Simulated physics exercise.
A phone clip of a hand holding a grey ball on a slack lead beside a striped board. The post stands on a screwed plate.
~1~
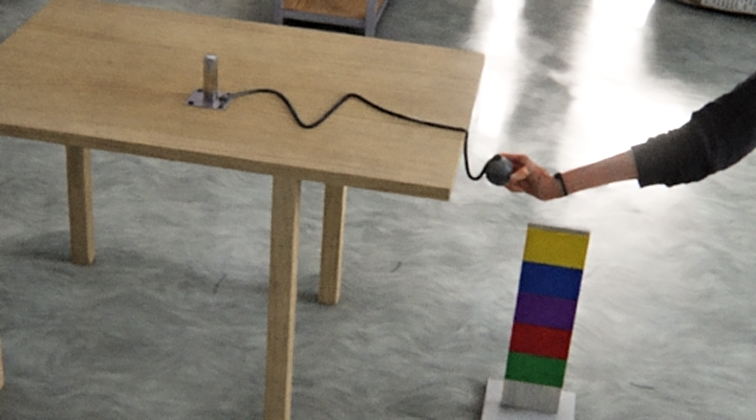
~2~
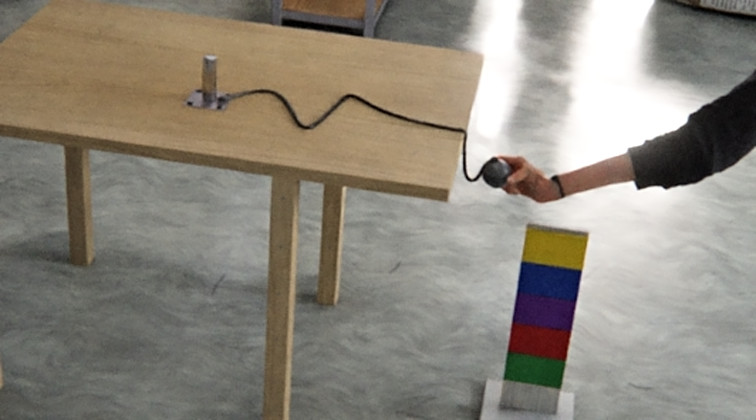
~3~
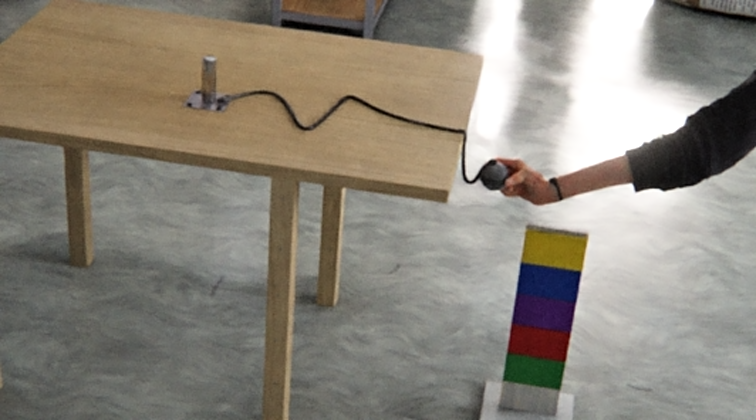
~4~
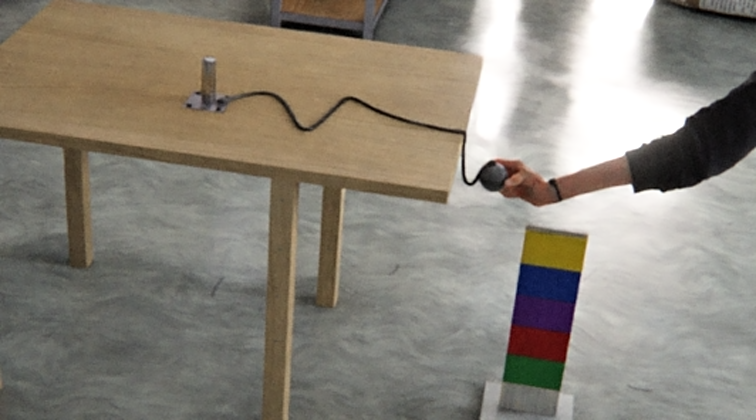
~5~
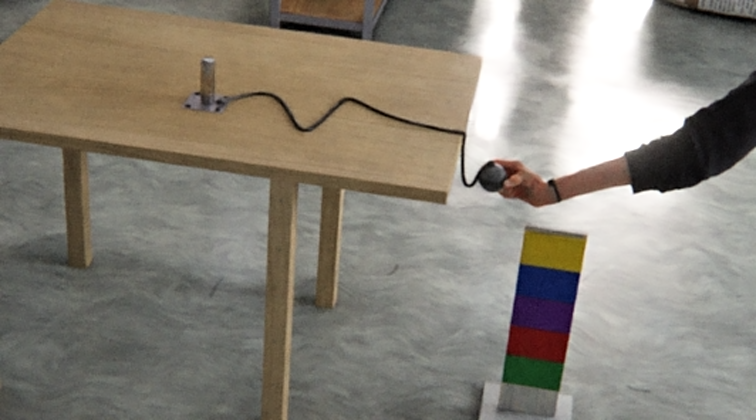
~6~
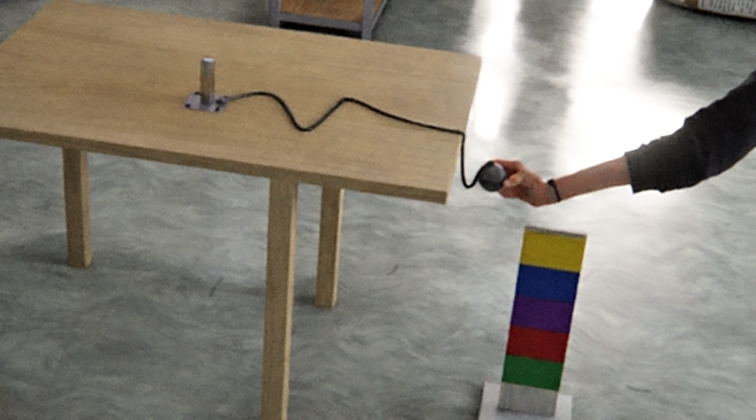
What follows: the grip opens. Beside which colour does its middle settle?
At red.
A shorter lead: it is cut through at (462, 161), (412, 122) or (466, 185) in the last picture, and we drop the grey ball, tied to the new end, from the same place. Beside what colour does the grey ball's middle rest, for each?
In that order: Blue; no band; purple.
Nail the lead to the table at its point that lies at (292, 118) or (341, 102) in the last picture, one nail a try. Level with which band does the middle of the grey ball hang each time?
It would be purple; yellow.
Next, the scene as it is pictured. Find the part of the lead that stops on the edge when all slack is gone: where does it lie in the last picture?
That spot is around (359, 102).
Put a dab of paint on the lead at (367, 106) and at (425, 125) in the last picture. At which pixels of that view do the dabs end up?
Near (464, 142) and (457, 202).
Early on, ball near (469, 317); level with purple.
Midway, ball near (420, 318); level with red.
Near the end, ball near (453, 322); level with red.
Finally, ball near (437, 325); level with red. Its centre hangs level with the red band.
